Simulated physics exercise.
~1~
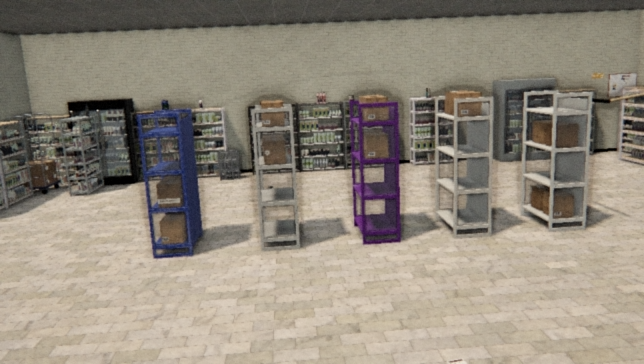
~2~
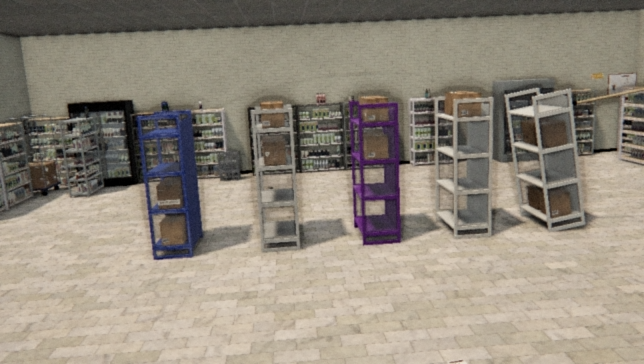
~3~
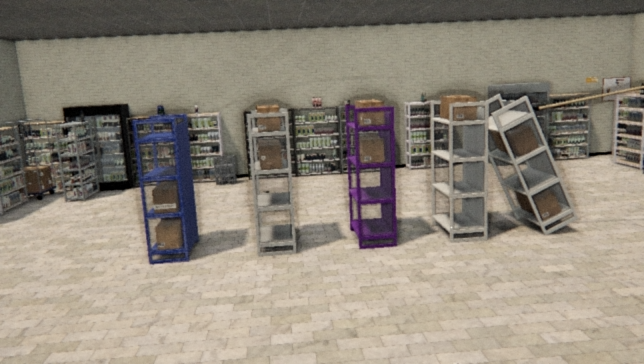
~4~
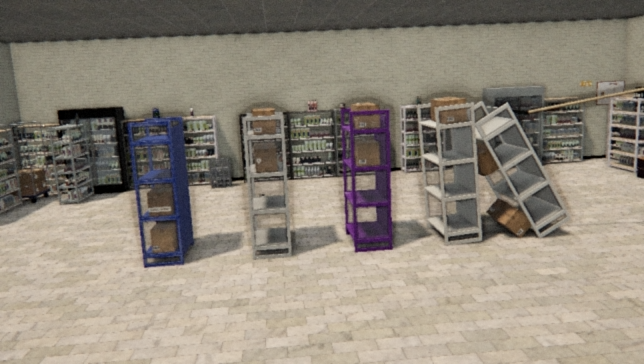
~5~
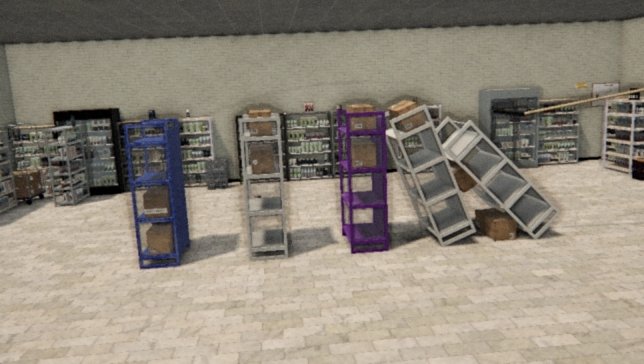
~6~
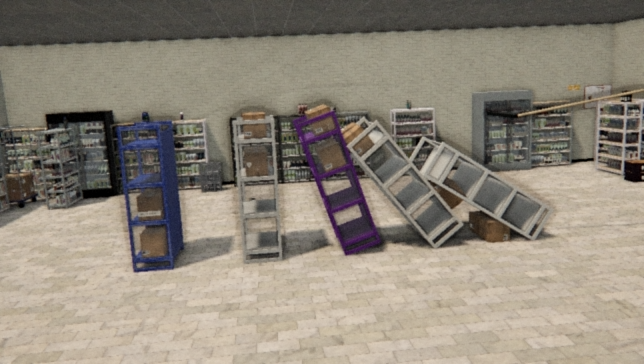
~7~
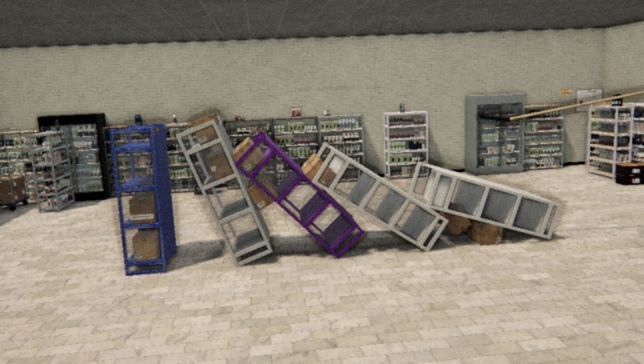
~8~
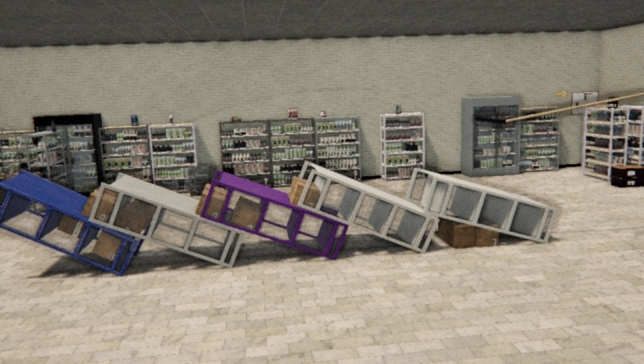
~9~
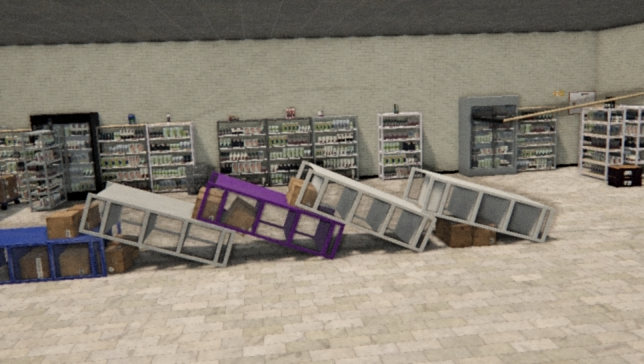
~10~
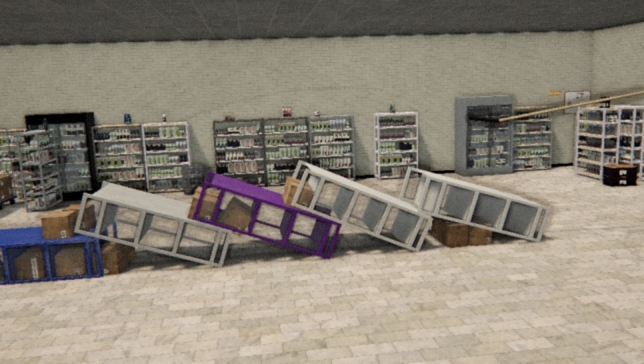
The rightmost of five open shelf units tips left and knocks the others over in turn, spilling boxes, as the purple one and finally the blue one topple; the blue unit ends flat on the floor while the other four rest slanted in an overlapping row.
